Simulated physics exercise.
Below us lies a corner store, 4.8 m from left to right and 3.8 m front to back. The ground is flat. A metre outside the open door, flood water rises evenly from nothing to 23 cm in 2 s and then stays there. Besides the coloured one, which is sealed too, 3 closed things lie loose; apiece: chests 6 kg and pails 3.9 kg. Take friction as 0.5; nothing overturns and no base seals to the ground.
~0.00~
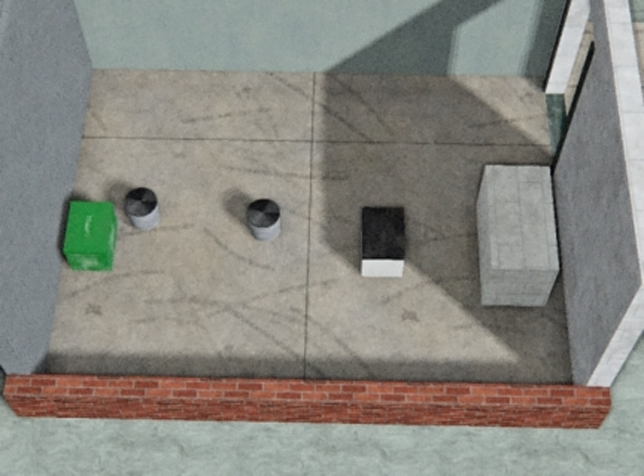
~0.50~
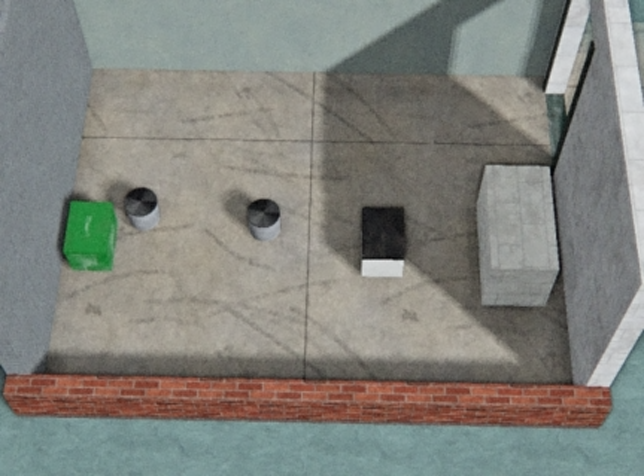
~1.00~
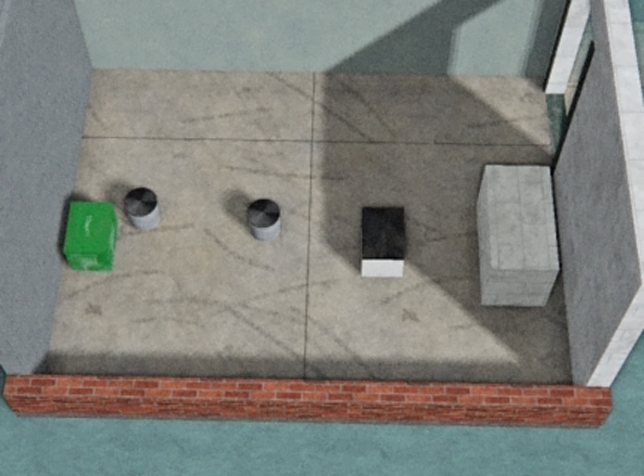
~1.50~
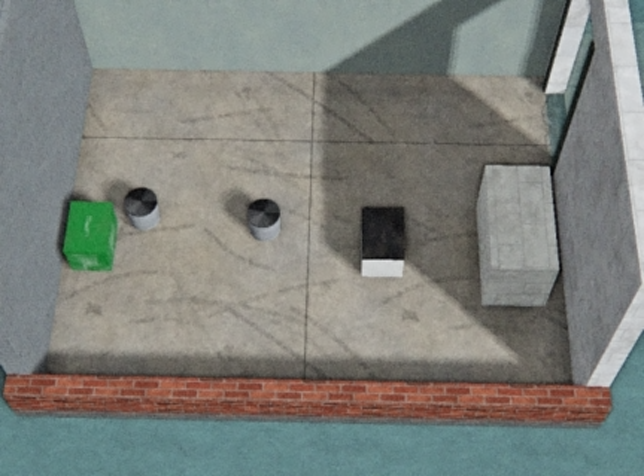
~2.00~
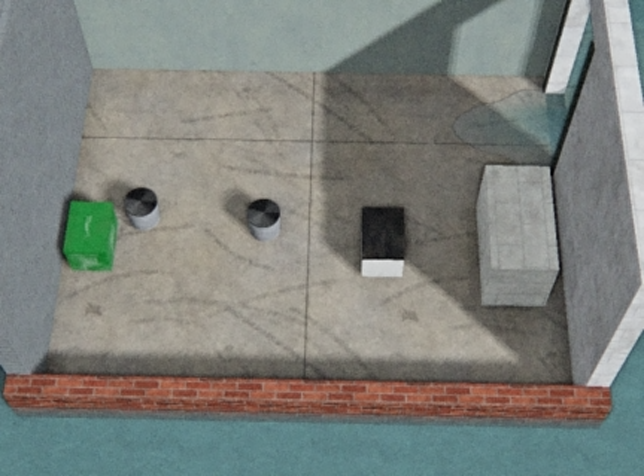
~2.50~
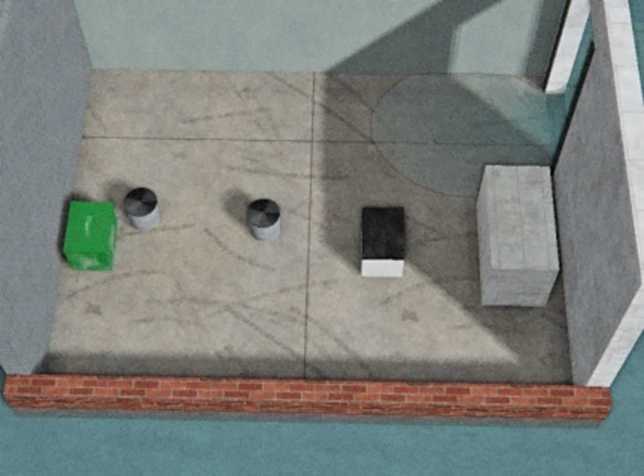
A large pale grey block stands at the right of a bare concrete floor, seen from high above, with grey walls on both sides and a low red brick wall in front. A green chest sits at the far left beside two grey pails with dark lids, and a black-topped white chest rests right of centre. Shallow water spreads in through the opening at the upper right, while the objects and camera stay still.
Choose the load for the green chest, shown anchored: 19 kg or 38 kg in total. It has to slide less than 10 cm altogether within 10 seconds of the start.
Verdict: Only the higher weight holds it.
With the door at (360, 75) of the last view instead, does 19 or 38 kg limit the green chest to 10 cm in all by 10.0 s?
Then only the higher weight holds it.
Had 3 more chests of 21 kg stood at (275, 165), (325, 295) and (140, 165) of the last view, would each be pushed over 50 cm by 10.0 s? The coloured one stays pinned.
In turn: Over, less, over.
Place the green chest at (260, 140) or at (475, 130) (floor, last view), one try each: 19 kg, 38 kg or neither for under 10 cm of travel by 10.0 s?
In turn: Only the larger holds; neither holds.
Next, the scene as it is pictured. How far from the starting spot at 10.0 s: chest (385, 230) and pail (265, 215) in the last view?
In turn: 80 cm, 200 cm.
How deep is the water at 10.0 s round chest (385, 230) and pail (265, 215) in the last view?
Roughly 5 and 5 cm.
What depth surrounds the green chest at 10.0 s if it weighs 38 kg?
Roughly 11 cm.
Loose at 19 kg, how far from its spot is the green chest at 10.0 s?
Roughly 80 cm.
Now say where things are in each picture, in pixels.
The first frame shows the green chest at (88, 226), on the bottom; water covers 0.0 m2; 0 of 4 have shifted.
The second frame shows the green chest at (88, 226), on the bottom; water covers 0.0 m2; 0 of 4 have shifted.
The third frame shows the green chest at (88, 226), on the bottom; 0.0 m2 under water; 0 of 4 have shifted.
The fourth frame shows the green chest at (88, 226), on the bottom; water covers 0.0 m2; 0 of 4 have shifted.
The fifth frame shows the green chest at (88, 226) rests on the ground; 0.6 m2 under water; 0 of 4 have shifted.
The sixth frame shows the green chest at (88, 226), on the bottom; 2.3 m2 under water; 0 of 4 have shifted.
After 3.5 s the green chest would be 0 cm from its start with 19 kg and 0 cm from its start with 38 kg; 0 cm of water round it then.
After 4.5 s the green chest would be 0 cm from its start with 19 kg and 0 cm from its start with 38 kg; 0 cm of water round it then.
After 7.0 s the green chest would be 18 cm from its start with 19 kg and 0 cm from its start with 38 kg; 7 cm of water round it then.
After 10.0 s the green chest would be 73 cm from its start with 19 kg and 0 cm from its start with 38 kg; 11 cm of water round it then.
